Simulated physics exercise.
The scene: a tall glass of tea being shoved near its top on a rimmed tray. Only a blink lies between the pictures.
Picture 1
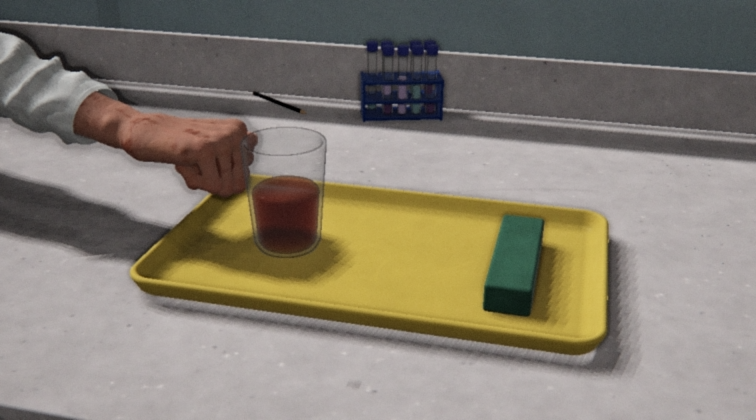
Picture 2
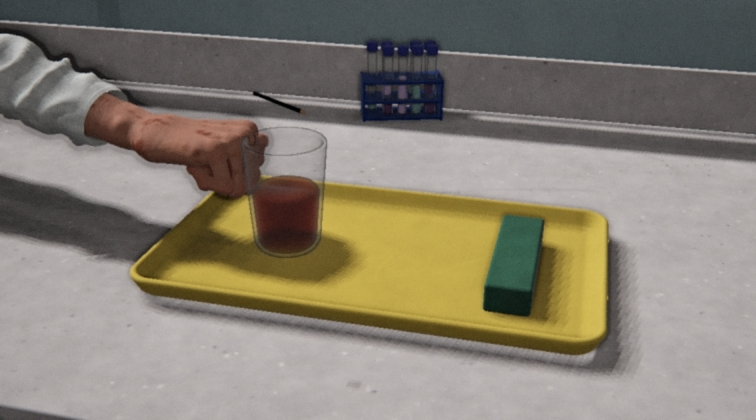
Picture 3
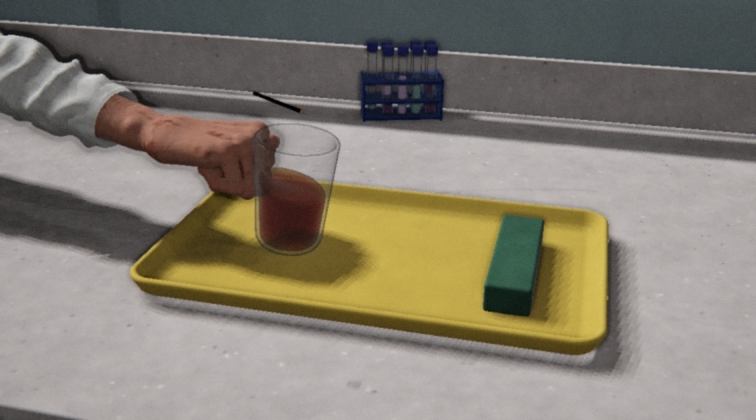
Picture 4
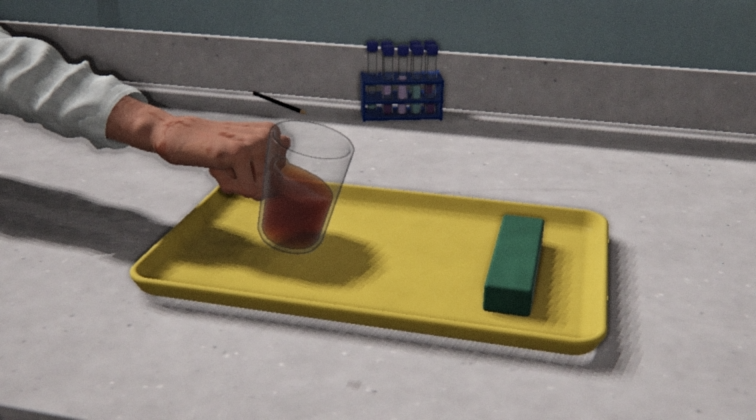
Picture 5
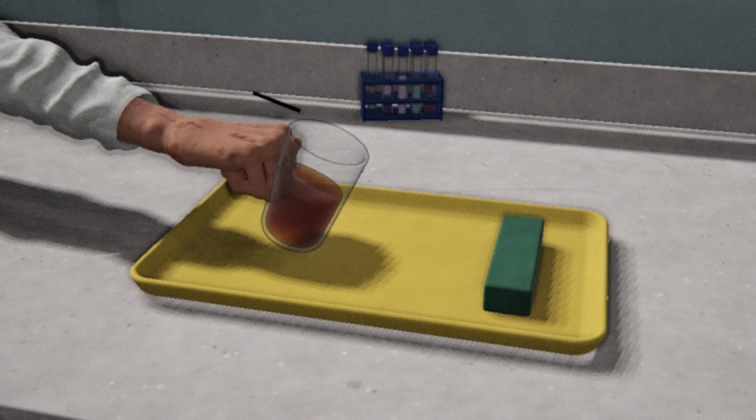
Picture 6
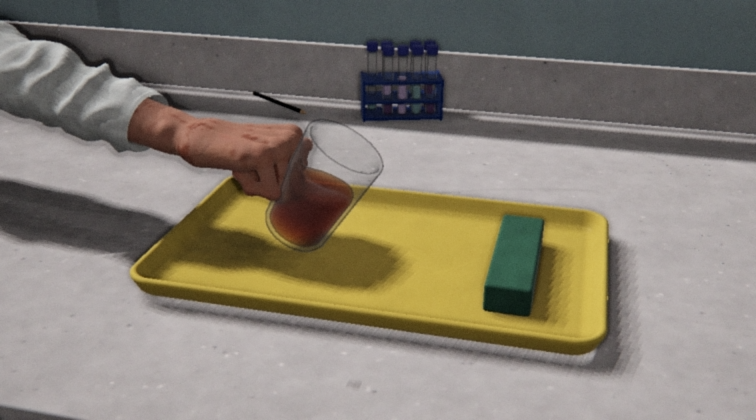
A clear glass of reddish-brown tea stands upright on a yellow rimmed tray as a hand reaches in from the left and pushes near its top. The glass then leans steadily further to the right, its liquid shifting inside, while the hand follows and the green block stays still.
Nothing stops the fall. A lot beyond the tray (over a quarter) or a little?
After the fall under a quarter gets off the tray.
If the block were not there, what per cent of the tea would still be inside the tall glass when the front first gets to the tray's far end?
It comes to 60 per cent or so.
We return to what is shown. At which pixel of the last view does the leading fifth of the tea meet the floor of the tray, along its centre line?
Near (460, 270).
A moment on, the tall glass lies on its side and 91 per cent is in the glass, 7 on the tray and 1 above or beyond its rim.
Next, the tall glass lies on its side and 47 per cent is in the glass, 44 on the tray and 9 above or beyond its rim.
Then the tall glass lies on its side and 26 per cent is in the glass, 62 on the tray and 12 above or beyond its rim.
Later the tall glass lies on its side and 14 per cent is in the glass, 78 on the tray and 8 above or beyond its rim.
In the end 92 per cent is held by tray and glass, 8 is off the tray.
